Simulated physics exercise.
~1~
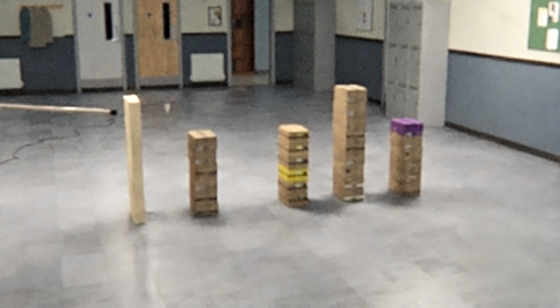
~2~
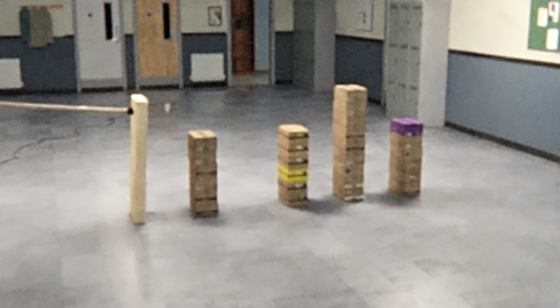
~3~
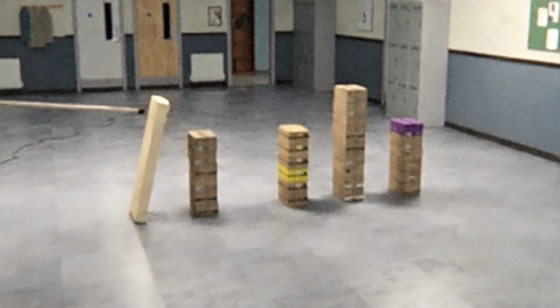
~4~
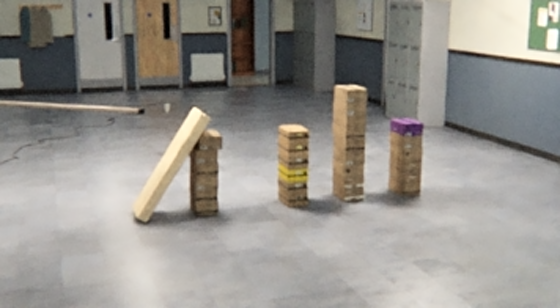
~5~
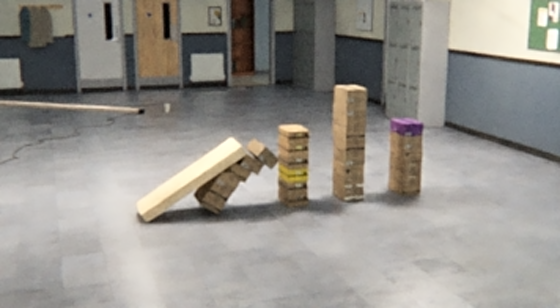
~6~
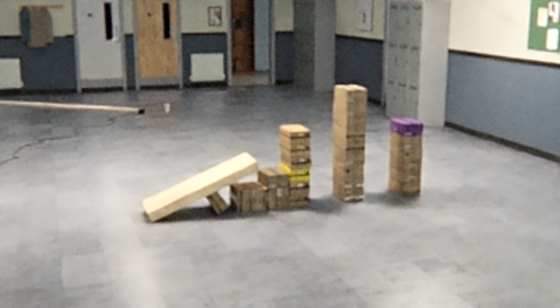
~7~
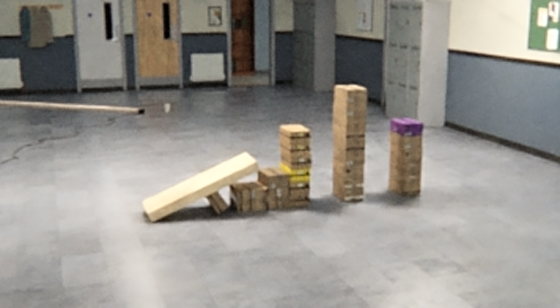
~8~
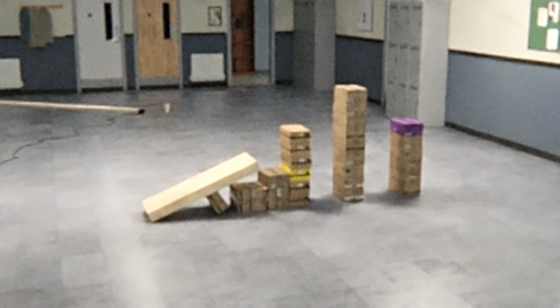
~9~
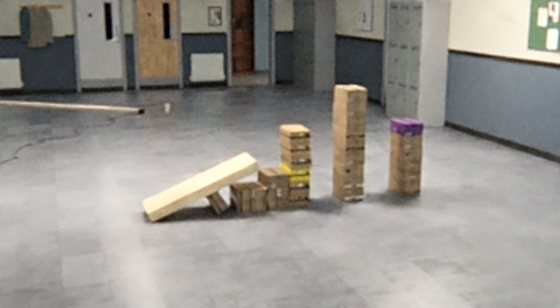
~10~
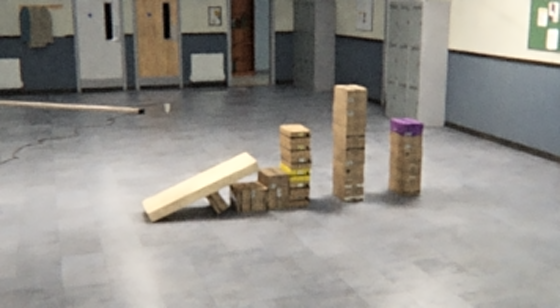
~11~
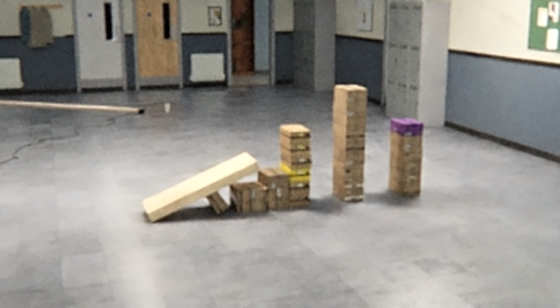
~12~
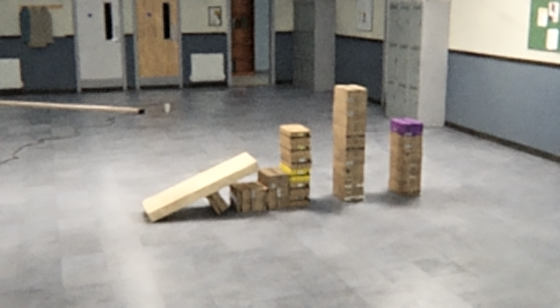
A long pole reaches in from the left toward a pale upright board on the grey floor of a hall, seen from the front and slightly above by a still camera. To the right of the board stand four columns of brown boxes, one with a yellow box and the last topped with purple, with doors and lockers behind. The pole nudges the board, which tips right and leans onto the nearest column. That column buckles and spills toward the second, and the board drops onto the fallen boxes. It rests there at a slant, while the other three columns stay standing.
